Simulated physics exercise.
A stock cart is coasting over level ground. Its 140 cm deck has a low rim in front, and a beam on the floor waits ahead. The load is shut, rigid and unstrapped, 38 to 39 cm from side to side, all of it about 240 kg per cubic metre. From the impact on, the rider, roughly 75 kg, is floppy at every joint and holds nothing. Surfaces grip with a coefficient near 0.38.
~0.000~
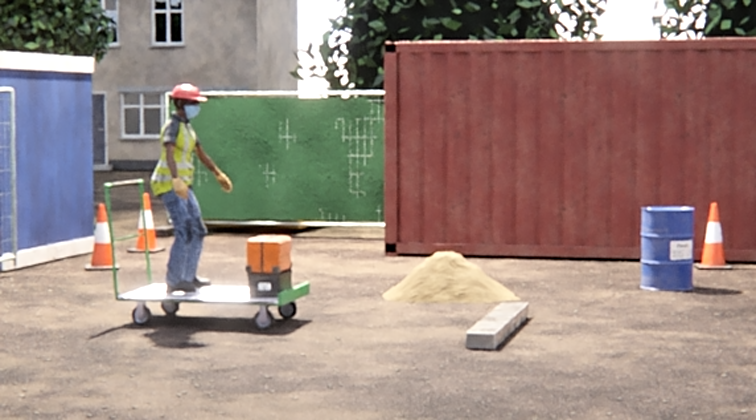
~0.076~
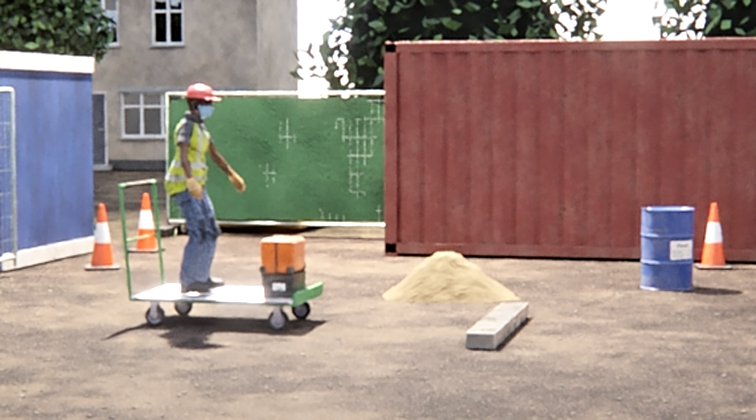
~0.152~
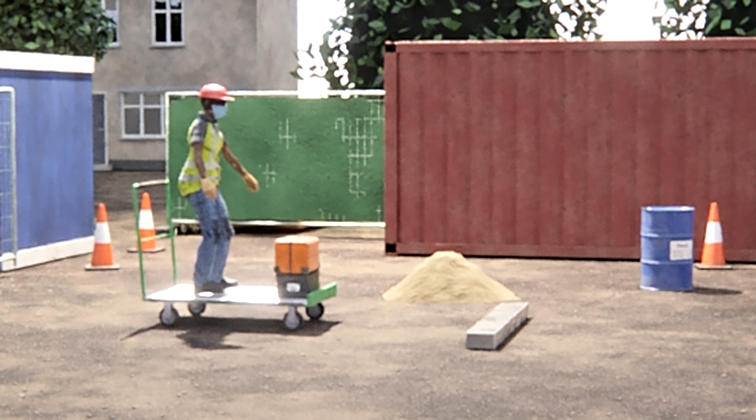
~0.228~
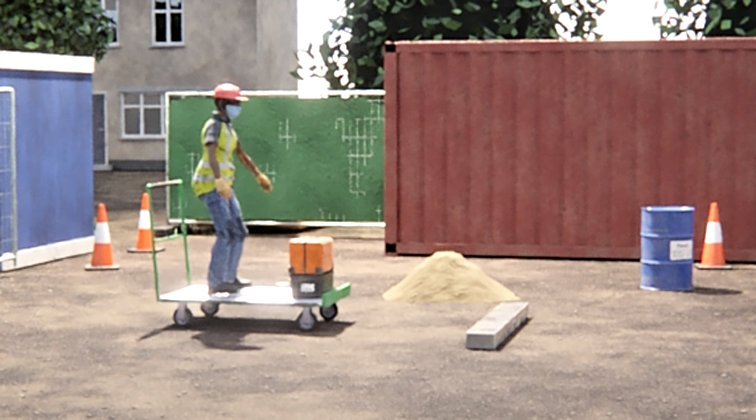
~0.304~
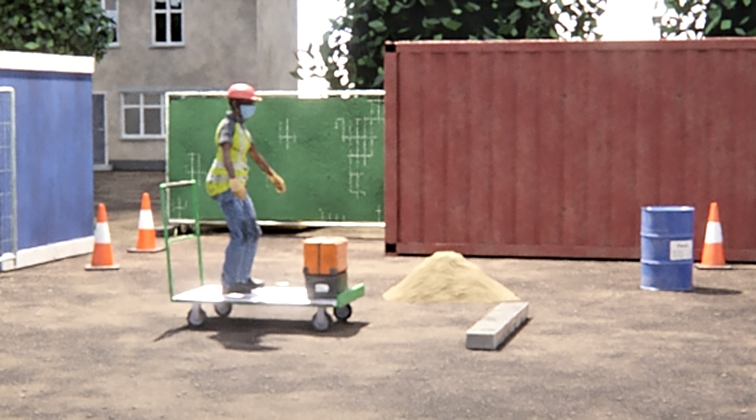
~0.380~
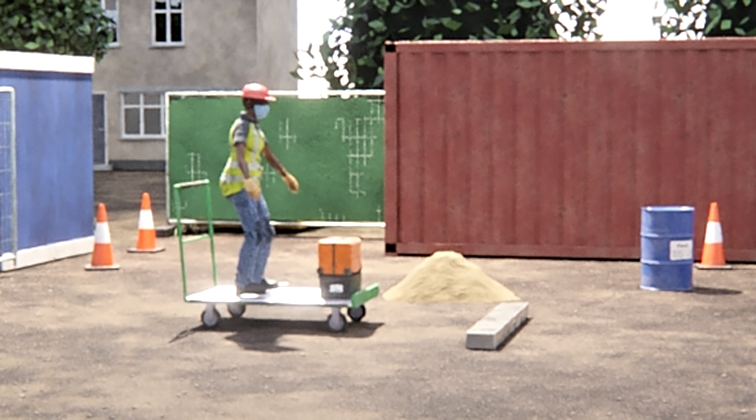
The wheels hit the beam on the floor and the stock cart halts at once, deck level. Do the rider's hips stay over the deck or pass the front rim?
At this pace the rider's hips stay over the deck.
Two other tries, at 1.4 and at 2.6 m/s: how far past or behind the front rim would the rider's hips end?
About 70 cm behind and 60 cm past.
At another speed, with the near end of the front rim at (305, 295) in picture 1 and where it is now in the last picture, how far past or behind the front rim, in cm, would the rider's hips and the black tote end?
Then hips 70 behind, black 20 behind.
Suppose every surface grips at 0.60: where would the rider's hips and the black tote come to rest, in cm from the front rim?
Then hips 70 behind, black 20 behind.
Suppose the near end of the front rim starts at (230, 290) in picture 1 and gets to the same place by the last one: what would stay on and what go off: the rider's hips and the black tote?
In that case hips off, black on.
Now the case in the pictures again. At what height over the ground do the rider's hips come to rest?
Some 60 cm up.
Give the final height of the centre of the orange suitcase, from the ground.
Roughly 15 cm above it.
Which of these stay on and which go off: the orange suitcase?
In the end: Orange off.
Impact comes at 1.04 s.
After 1.59 s the rider's hips are 63 cm behind the rim, near (420, 248) in the last picture's view.
After 2.04 s the rider's hips are 55 cm behind the rim, near (429, 244) in the last picture's view.
Final state at 3.1 s, past the rim, orange suitcase; behind it, black tote and the rider's hips.
